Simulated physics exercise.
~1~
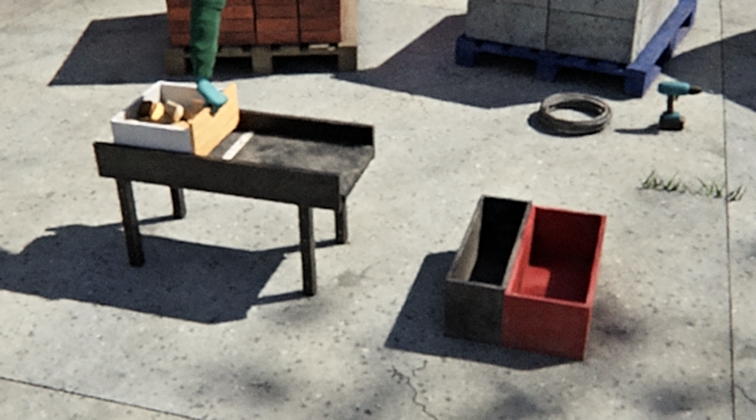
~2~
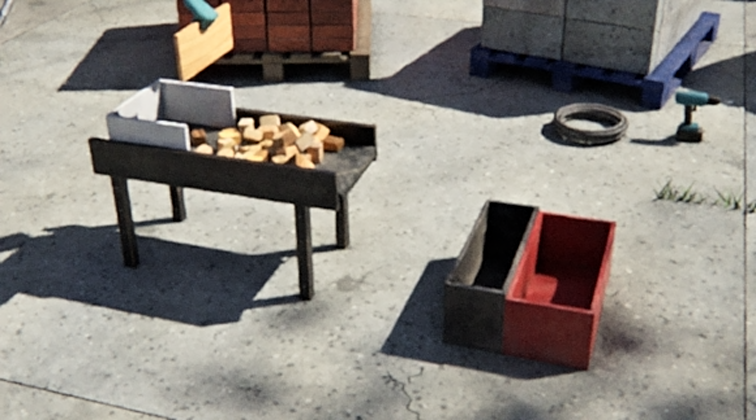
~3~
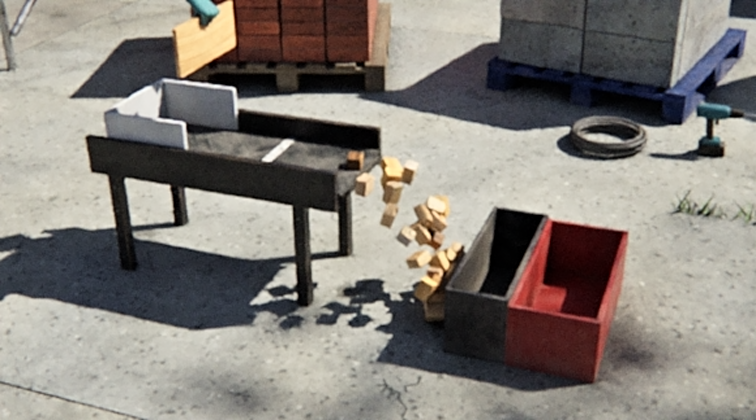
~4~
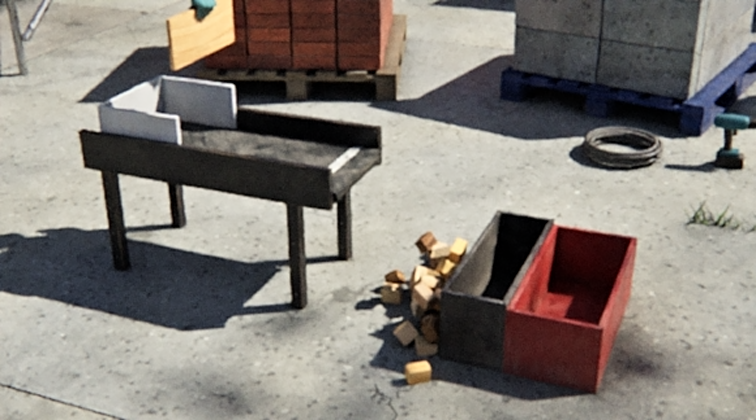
Gloved hand lifting an orange gate from a white pen, wooden blocks riding a conveyor right and falling short of a black tub.
